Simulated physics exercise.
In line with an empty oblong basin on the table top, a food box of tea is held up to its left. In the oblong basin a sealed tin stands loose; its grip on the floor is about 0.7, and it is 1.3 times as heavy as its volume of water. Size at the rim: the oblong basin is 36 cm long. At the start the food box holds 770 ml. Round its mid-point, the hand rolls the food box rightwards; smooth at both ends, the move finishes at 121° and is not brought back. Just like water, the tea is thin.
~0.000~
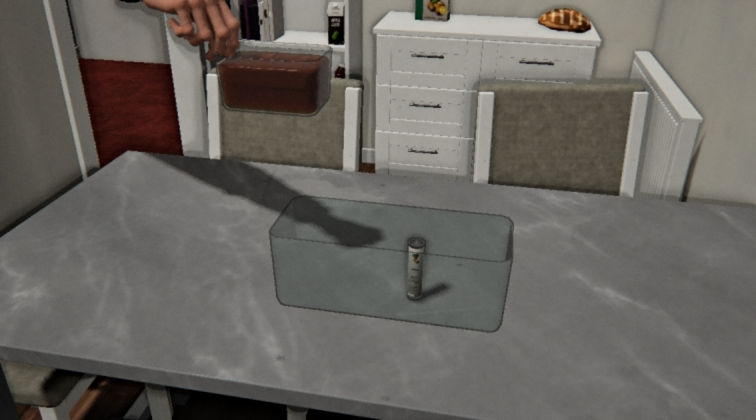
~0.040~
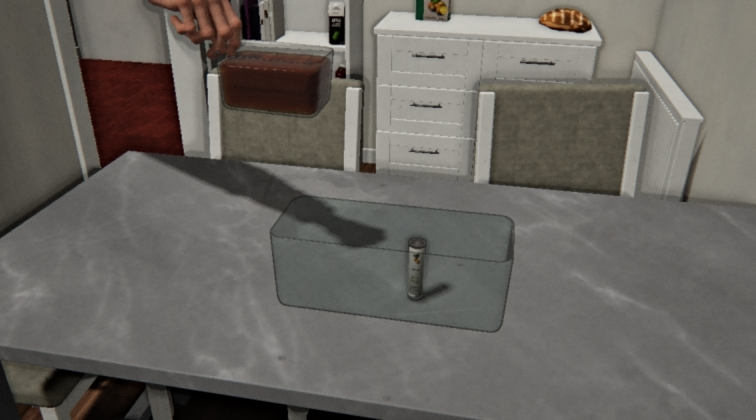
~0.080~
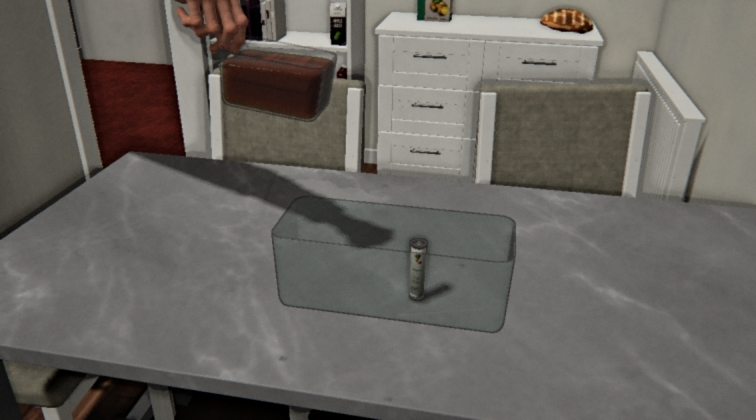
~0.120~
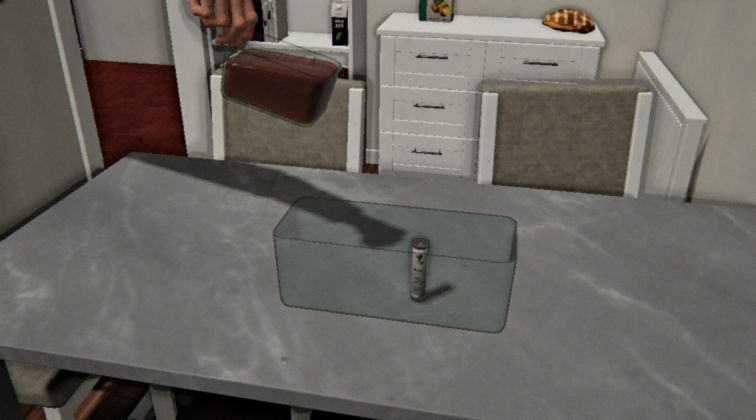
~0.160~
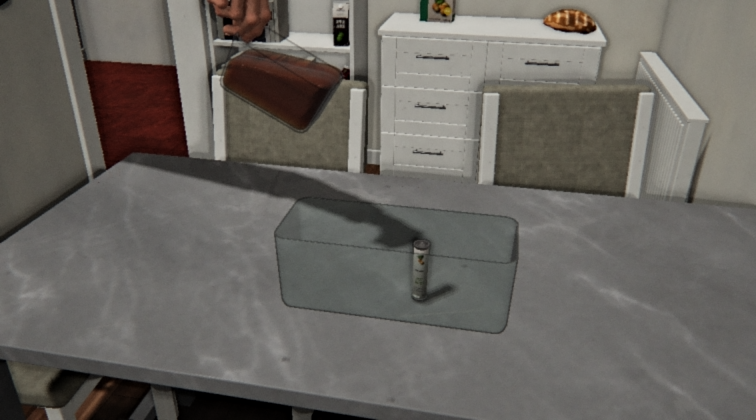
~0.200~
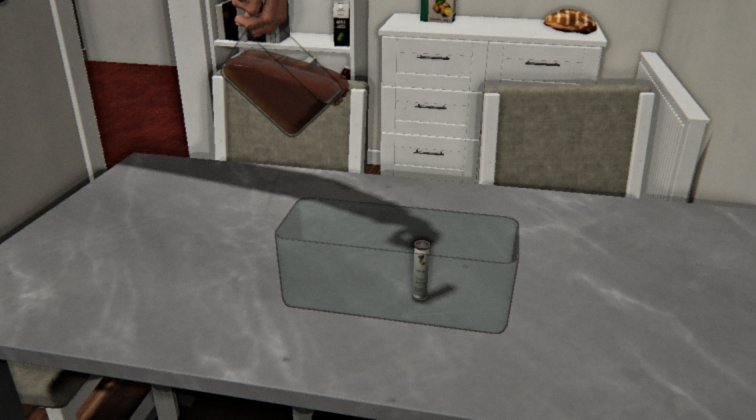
To begin with, a hand holds a clear food box of reddish-brown tea level, above and left of an empty oblong basin on a grey marbled table. The hand rolls the box rightwards, slightly at first, then steeply, until a little tea slips over its lowered right rim.
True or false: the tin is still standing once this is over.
False.
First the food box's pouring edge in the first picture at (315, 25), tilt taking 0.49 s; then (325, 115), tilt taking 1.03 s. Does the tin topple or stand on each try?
The tin overturns the first time and stays vertical the second time.
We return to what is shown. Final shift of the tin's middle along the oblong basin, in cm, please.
In the end the tin's centre has shifted about 7.5 centimetres.
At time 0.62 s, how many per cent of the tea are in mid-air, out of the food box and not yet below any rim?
In-air share: About 8 %.
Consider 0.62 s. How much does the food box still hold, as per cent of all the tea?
Around 1 in a hundred is still there.
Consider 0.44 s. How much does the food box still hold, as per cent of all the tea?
9 %.
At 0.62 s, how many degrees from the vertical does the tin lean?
Lean: Around 5° from upright.
Then, 0.44 s in, the tilt is 117° and 9 per cent is still to pour; the tin stands where it began.
Then, 0.62 s in, the tilt is 121° and 1 per cent is still to pour; the tin leans 5°.
Then, 0.80 s in, the tilt is 121° and 0 per cent is still to pour; the tin leans 23°.
Then, 1.00 s in, the tilt is 121° and 0 per cent is still to pour; the tin lies on its side.
Finally, the tin lies on its side.
